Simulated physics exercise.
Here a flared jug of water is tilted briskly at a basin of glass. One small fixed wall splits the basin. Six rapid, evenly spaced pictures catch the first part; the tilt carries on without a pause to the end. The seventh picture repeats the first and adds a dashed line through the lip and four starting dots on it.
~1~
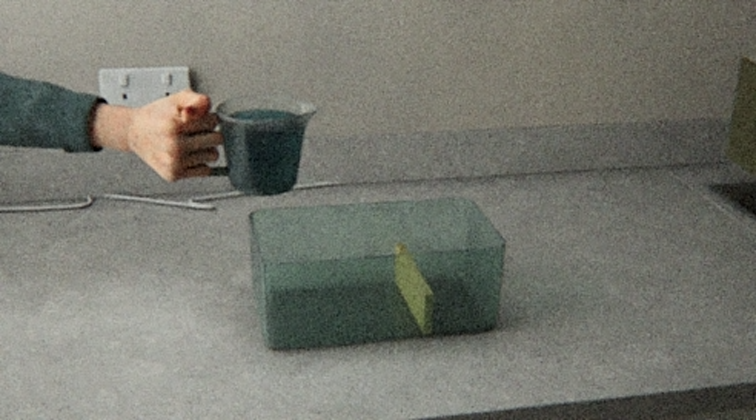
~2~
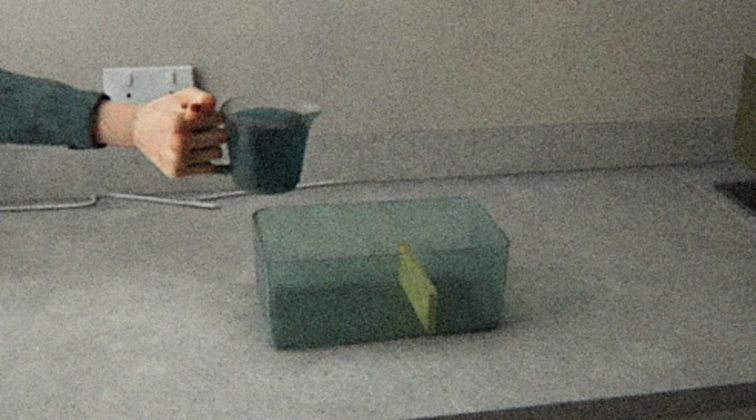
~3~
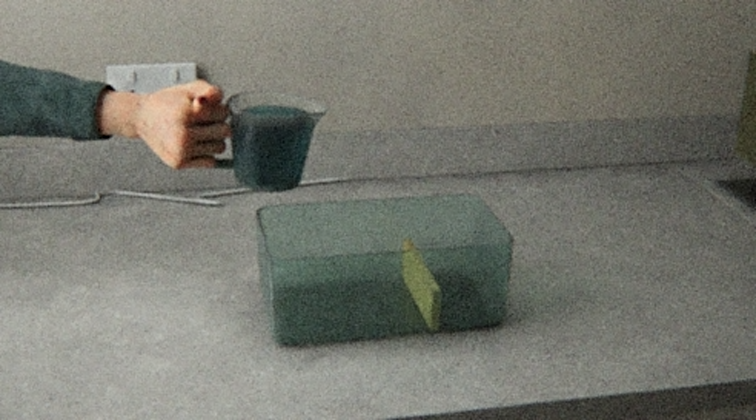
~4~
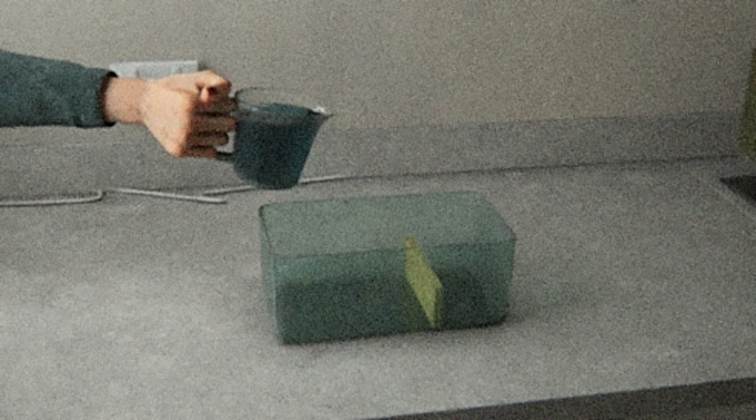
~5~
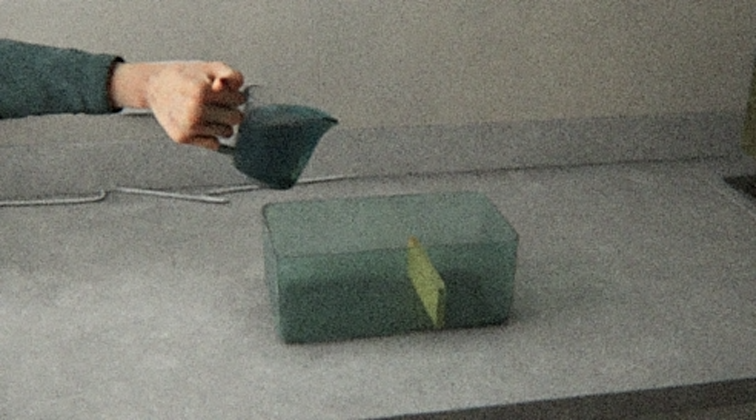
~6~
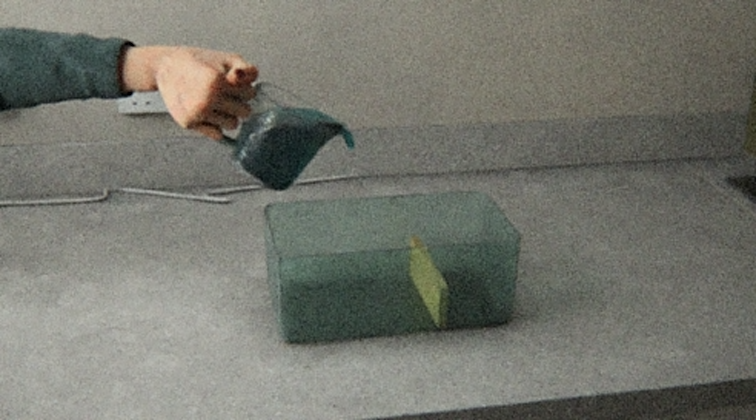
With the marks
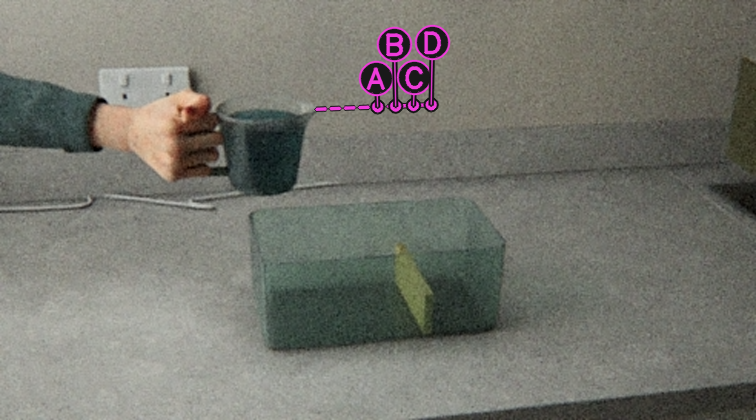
A flared jug of dark teal water, gripped by a hand in a dark sleeve, hangs upright above a glass basin with a yellow-green divider on a grey counter. The hand then tilts the jug briskly to the right, and water slips over its lip in a short tongue.
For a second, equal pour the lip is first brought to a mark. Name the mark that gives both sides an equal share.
Use dot A.
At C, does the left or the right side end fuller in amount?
The right side.
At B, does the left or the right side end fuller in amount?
The right one.
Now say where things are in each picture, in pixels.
Upright, lip at (316, 109); basin from (264, 347) to (495, 326); top of the wall at (414, 267); nothing has left yet.
Upright, lip at (321, 109); nothing has left yet.
Tipped about 5°, lip at (327, 110); nothing has left yet.
Tipped about 12°, lip at (332, 113); nothing has left yet.
Tipped about 20°, lip at (338, 121); nothing has left yet.
Tipped about 30°, lip at (342, 132); water is over the lip, down to (350, 145).
On the marked copy, A at (377, 106); B at (395, 106); C at (413, 105); D at (431, 104).
With A, about 47 % ends left of the wall and 52 % right of it.
With B, about 22 % ends left of the wall and 77 % right of it.
With C, about 12 % ends left of the wall and 86 % right of it.
With D, about 4 % ends left of the wall and 95 % right of it.
